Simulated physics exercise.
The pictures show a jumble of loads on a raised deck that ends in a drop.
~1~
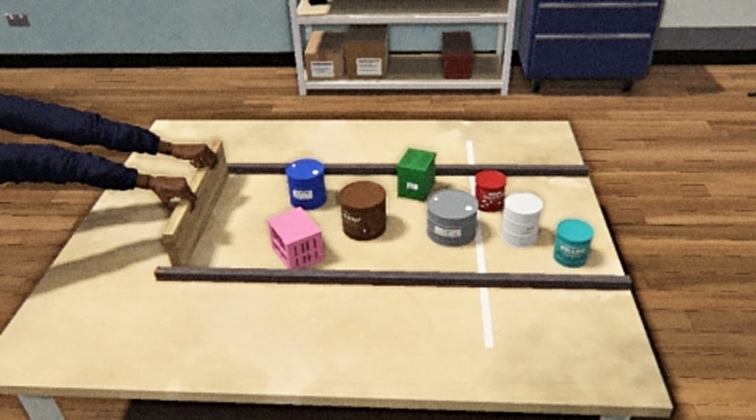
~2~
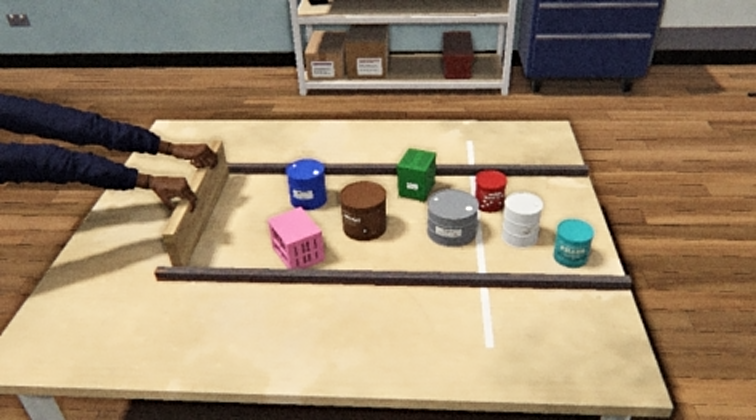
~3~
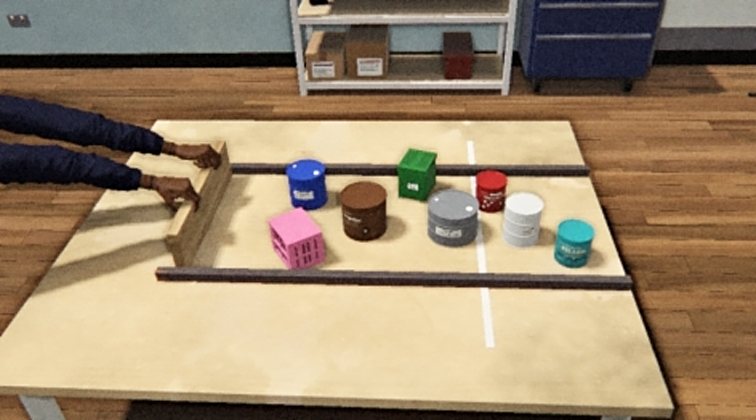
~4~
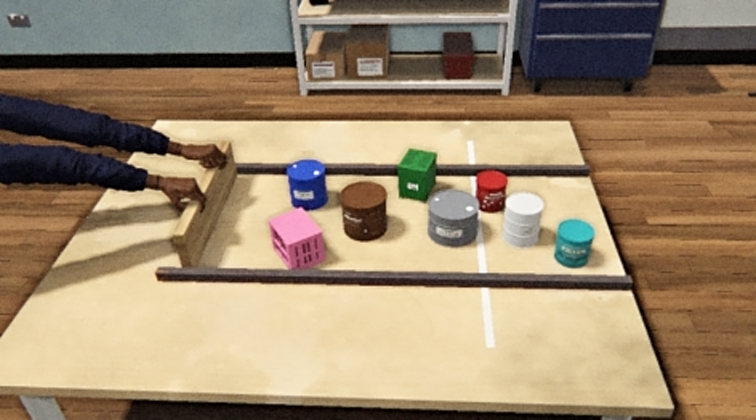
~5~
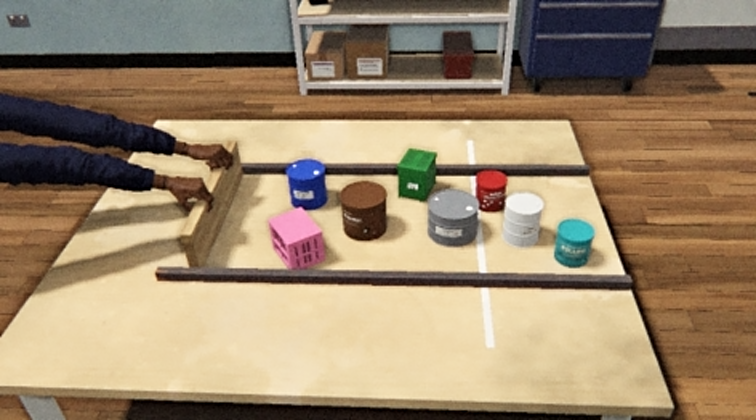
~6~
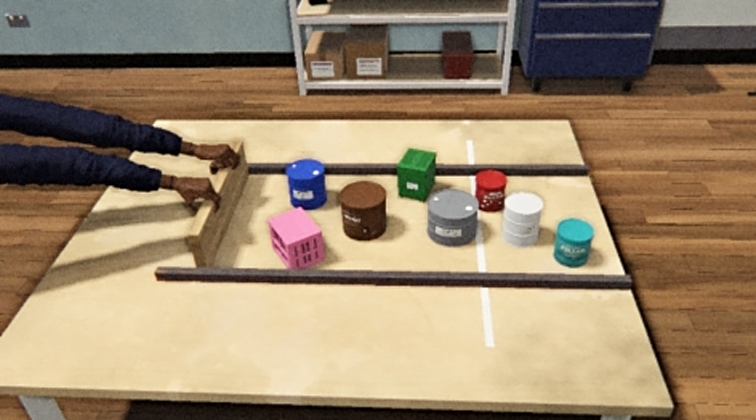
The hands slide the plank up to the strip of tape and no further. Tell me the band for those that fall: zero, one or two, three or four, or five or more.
The number that fall off is zero.
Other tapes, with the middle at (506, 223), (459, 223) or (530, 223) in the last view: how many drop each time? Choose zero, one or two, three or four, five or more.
In that order: Either one or two; zero; one or two.
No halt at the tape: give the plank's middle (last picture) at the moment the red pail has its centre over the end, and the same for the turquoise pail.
Near (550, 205) and (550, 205).
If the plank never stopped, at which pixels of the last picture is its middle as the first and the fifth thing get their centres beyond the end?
About (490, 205), then (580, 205).
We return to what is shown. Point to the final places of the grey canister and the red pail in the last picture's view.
Near (552, 220) and (530, 199).
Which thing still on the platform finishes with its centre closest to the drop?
The white canister.
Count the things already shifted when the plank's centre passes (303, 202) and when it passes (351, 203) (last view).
By then 2, and 3.
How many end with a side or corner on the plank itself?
The number is 3.
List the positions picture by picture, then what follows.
The first picture shows turquoise pail (573, 244); white canister (521, 220); red pail (490, 192); plank (200, 201); tape (477, 223).
The second picture shows white canister (522, 220); blue canister (307, 185).
The third picture shows red pail (490, 192); green tote (417, 176).
The fourth picture shows turquoise pail (574, 244); grey canister (453, 218).
The fifth picture shows white canister (522, 220); pink crate (297, 240).
The sixth picture shows turquoise pail (573, 243); white canister (522, 220); red pail (490, 192); plank (222, 201); tape (478, 223).
Soon after, none off yet; turquoise pail at rest near (573, 243); white canister at rest near (522, 220); red pail at rest near (490, 192).
At rest, the number that fall off is zero.
